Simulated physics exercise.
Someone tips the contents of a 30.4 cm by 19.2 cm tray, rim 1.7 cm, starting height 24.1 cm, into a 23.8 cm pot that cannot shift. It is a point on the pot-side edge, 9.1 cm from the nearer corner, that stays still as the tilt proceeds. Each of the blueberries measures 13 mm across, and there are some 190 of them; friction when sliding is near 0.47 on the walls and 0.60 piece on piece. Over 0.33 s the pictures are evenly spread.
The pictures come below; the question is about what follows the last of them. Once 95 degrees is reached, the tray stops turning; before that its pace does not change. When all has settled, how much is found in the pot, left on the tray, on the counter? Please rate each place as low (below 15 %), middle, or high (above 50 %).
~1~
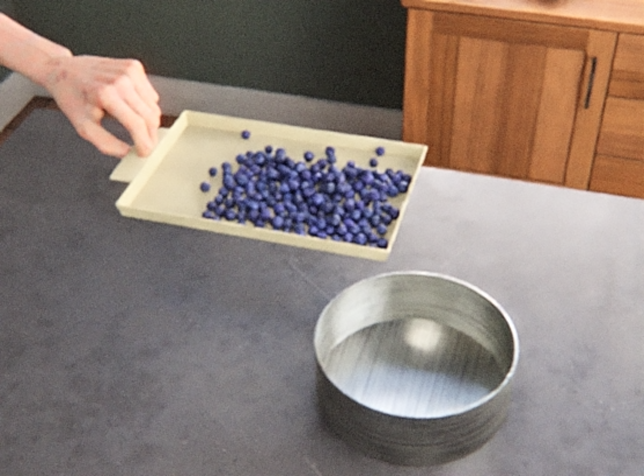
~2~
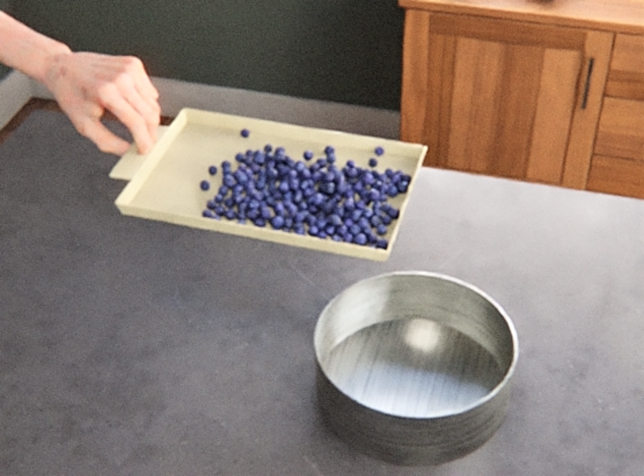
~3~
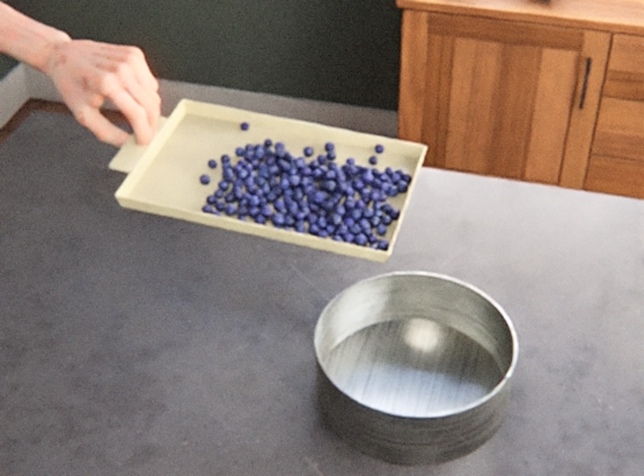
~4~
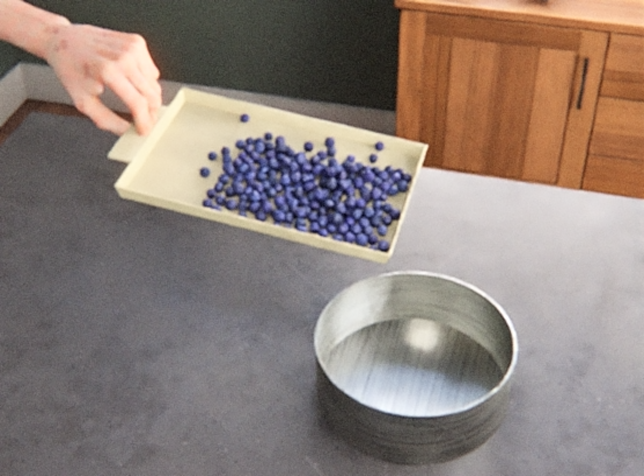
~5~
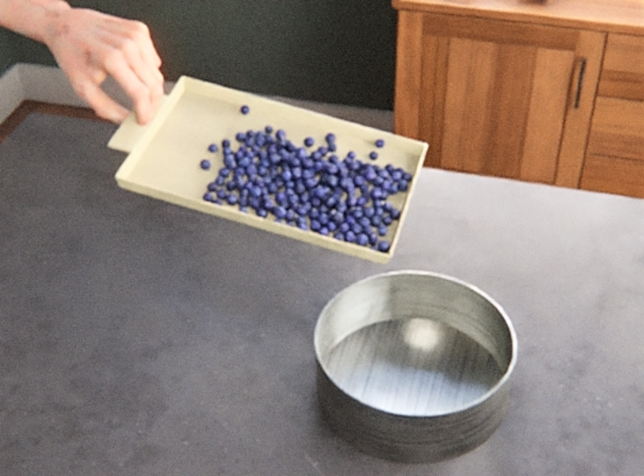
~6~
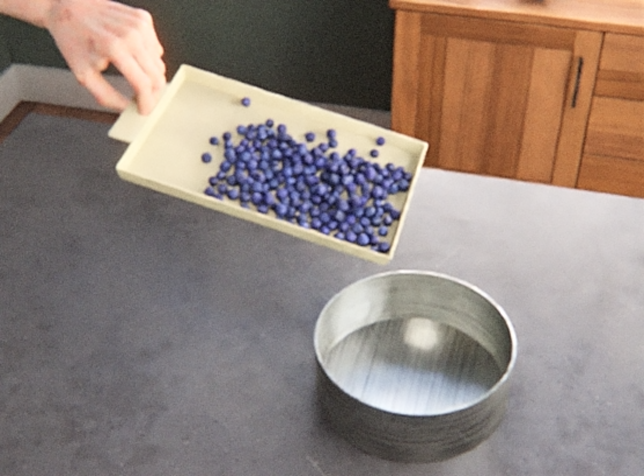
Pot: High, tray: Low, counter: Low.
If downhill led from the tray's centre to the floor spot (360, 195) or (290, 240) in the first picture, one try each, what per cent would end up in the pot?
75 and 80 %.
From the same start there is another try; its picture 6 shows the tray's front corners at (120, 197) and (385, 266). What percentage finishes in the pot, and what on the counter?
Final per cent - pot 80, counter 20.
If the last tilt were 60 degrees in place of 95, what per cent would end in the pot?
Result: Close to 15 %.
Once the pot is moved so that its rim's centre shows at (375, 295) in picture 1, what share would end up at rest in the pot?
It would come to around 35 percent.
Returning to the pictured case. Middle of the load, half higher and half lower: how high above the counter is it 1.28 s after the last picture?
Median height: Approx. 30 cm.
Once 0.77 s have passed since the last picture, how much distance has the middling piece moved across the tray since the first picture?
By then it sits near 2 cm from where it began.
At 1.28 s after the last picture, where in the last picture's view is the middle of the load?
The middle of the load should be near (381, 191) then.
Then, 0.77 s after the last picture, tilt 51 degrees; the tray holds 100 %, the pot 0 %.
Then, 1.28 s after the last picture, tilt 77 degrees; the tray holds 85 %, the pot 10 %.
Then, 1.86 s after the last picture, tilt 95 degrees; the tray holds 10 %, the pot 65 %.
In the end, pot 100 %, tray 0 %, counter 0 %.
